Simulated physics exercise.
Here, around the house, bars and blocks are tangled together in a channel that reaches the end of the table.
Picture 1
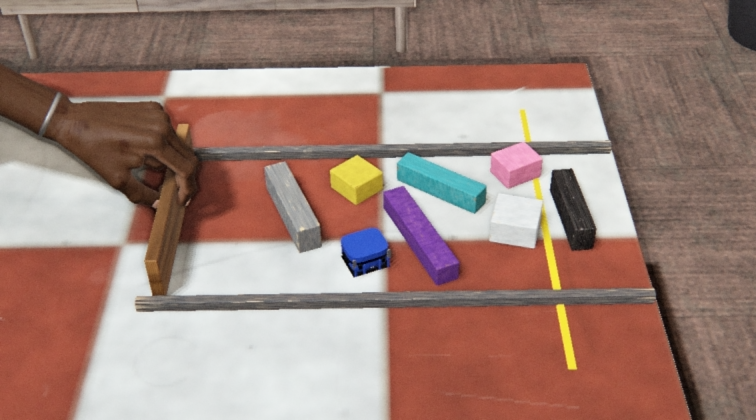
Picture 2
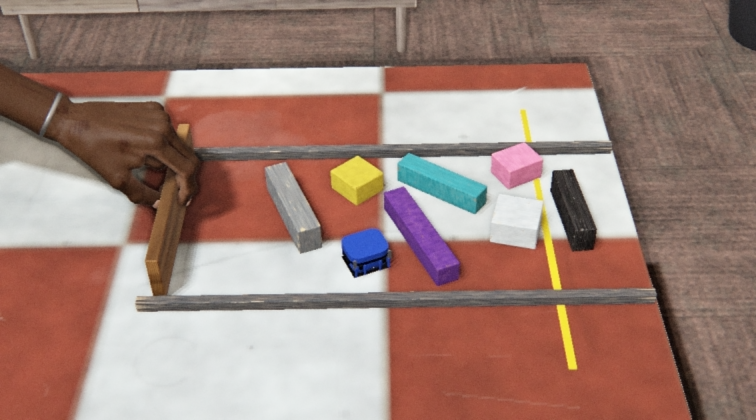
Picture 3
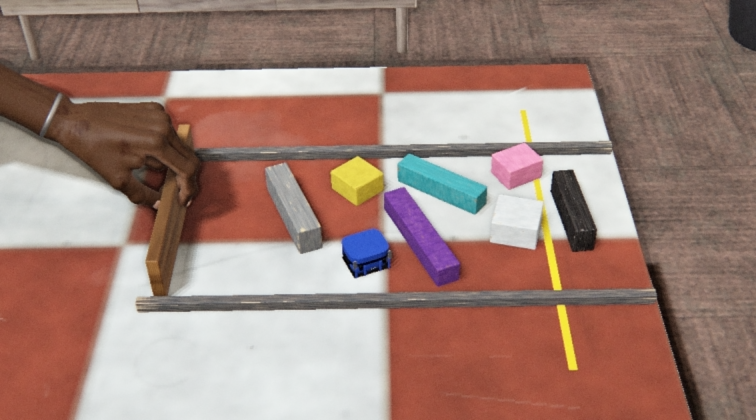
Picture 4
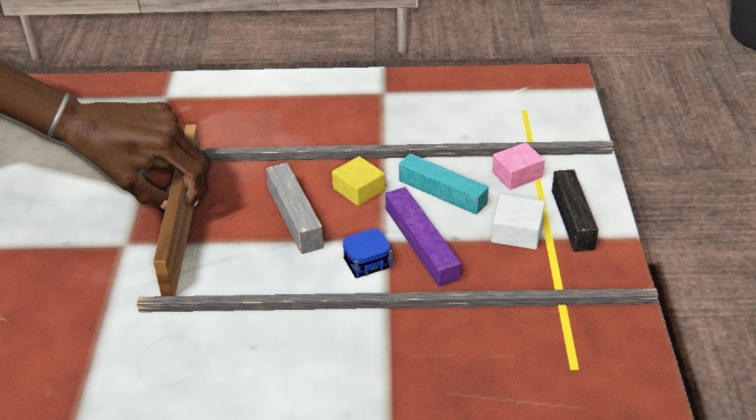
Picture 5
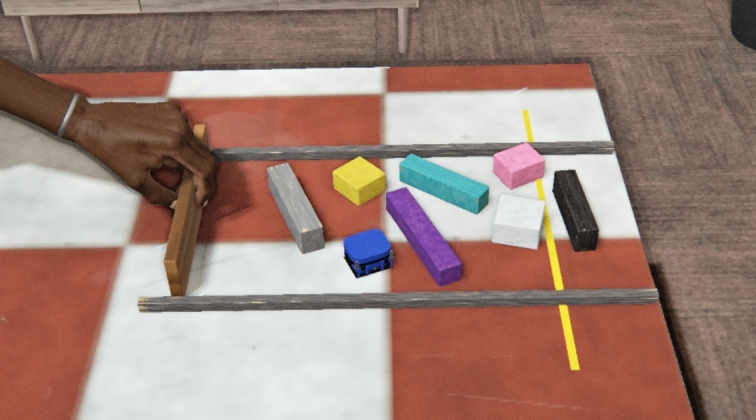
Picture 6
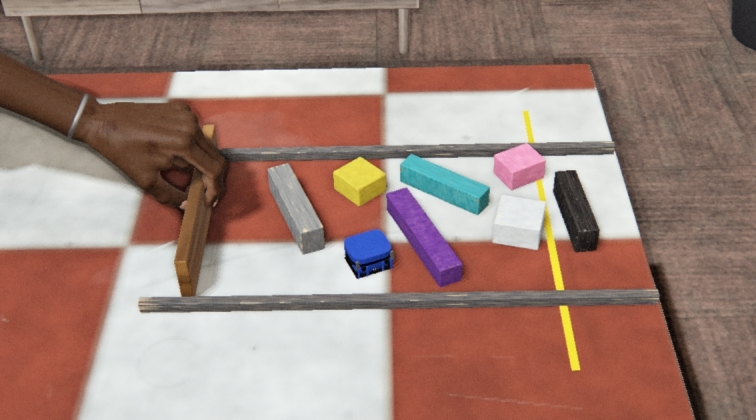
On a red and white checkered table, a hand slid a wooden board a short way right between two rails, toward a scattered group of colourful bars and blocks that stayed practically still.
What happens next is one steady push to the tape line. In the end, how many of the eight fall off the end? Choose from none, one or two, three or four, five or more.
Final count: One or two.
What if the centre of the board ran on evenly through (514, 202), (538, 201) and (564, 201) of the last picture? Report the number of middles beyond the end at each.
First 0, then 2, then 4.
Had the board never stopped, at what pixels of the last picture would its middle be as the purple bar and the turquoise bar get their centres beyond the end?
The middle is at (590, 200) when it's the purple bar, and at (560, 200) when it's the turquoise bar.
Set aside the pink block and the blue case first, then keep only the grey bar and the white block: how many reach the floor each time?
The number fallen is 1, and in the other try 0.
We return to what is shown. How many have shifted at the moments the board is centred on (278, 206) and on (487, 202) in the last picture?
Counts: 1 and 8.
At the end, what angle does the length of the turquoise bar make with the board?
Somewhere near 0 degrees, I'd say.
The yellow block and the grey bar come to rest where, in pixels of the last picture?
The first near (581, 178), the second near (558, 204).
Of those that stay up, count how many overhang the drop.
As for overhanging, the count is 1.
Soon after, none off yet; black bar at rest near (575, 210); pink block at rest near (519, 166); white block at rest near (520, 222).
Then, none off yet; black bar moved a little near (607, 208); pink block moved well along near (592, 168); white block moved about its own width near (579, 220).
At rest, the number that fall off is one or two; fallen, pink block and black bar.
